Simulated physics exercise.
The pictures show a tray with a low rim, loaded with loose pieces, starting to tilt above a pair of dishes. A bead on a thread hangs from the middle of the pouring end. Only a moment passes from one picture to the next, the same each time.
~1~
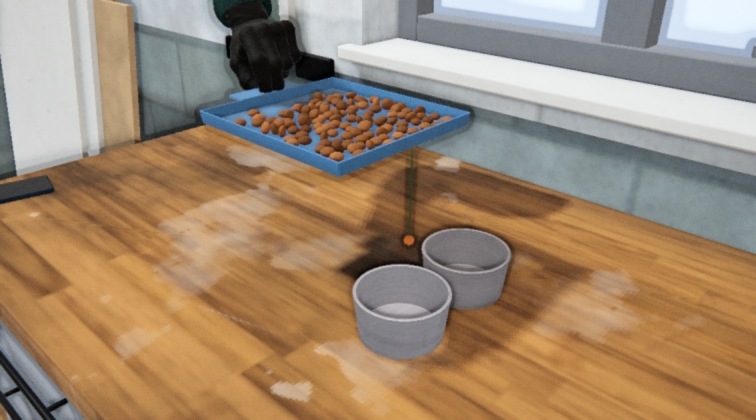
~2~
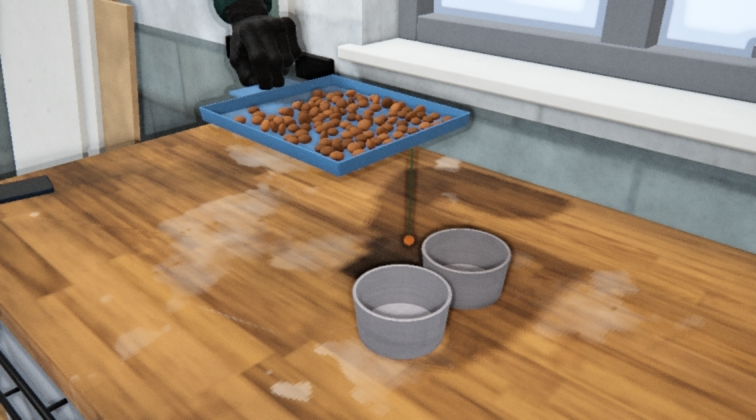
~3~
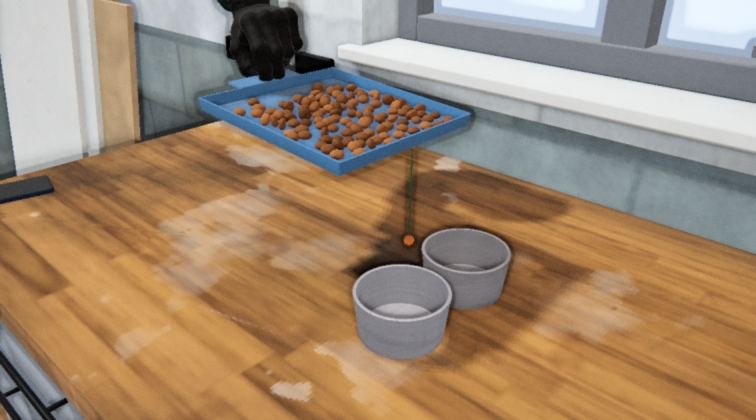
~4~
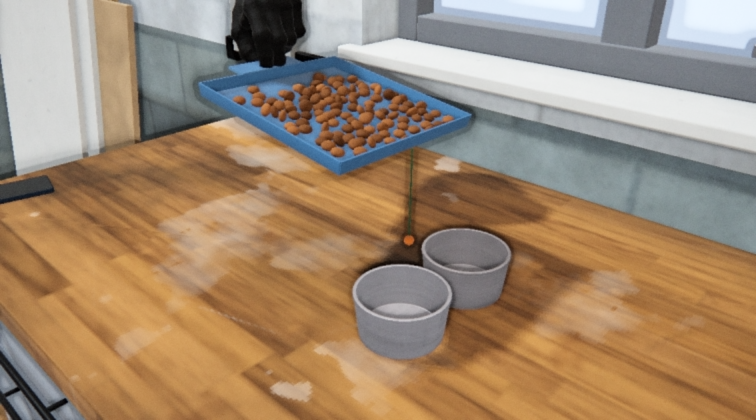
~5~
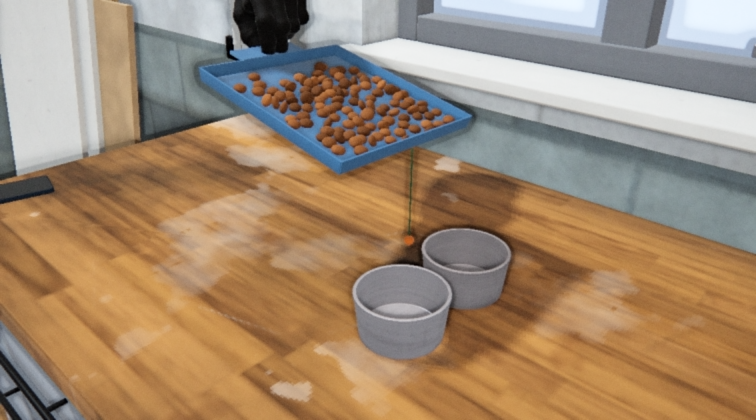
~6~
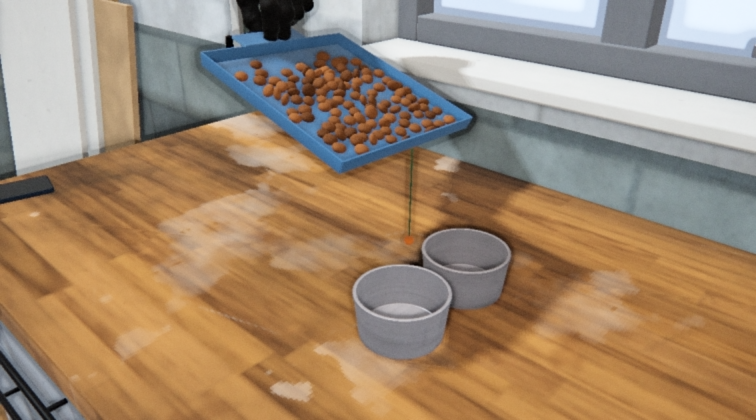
Blue tray of small brown pieces tilting gradually as a black gripper raises its far end above two grey dishes.
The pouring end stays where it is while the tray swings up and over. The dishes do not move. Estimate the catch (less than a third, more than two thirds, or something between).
They take more than two thirds between them.
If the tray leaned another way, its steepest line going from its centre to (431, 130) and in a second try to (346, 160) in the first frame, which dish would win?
The first try: The right dish. The second: The dish on the left.
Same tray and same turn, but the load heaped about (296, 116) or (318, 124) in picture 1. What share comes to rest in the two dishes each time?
About 80 and 70 per cent.
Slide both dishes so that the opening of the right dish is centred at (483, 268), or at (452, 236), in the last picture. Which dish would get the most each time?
First the dish on the right, then the right-hand dish.
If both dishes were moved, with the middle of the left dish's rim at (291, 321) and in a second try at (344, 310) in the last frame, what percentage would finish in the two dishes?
Near 0 % and 30 %.
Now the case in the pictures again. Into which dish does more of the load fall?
More ends in the dish on the right.
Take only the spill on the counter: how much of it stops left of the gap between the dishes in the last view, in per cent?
About 10 per cent.
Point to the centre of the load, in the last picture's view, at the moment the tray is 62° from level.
Around (403, 94).
Shortly afterwards, tray tipped steeply; the whole lot on the tray.
Next, tray tipped past a quarter turn; near a quarter on the tray; a little in the left dish; near a quarter in the right dish; a little outside both; near a third in the air.
Some moments later, tray tipped past a quarter turn; near a quarter in the left dish; near half in the right dish; near a quarter outside both.
In the end, tray tipped past a quarter turn; near a quarter in the left dish; near half in the right dish; near a quarter outside both.
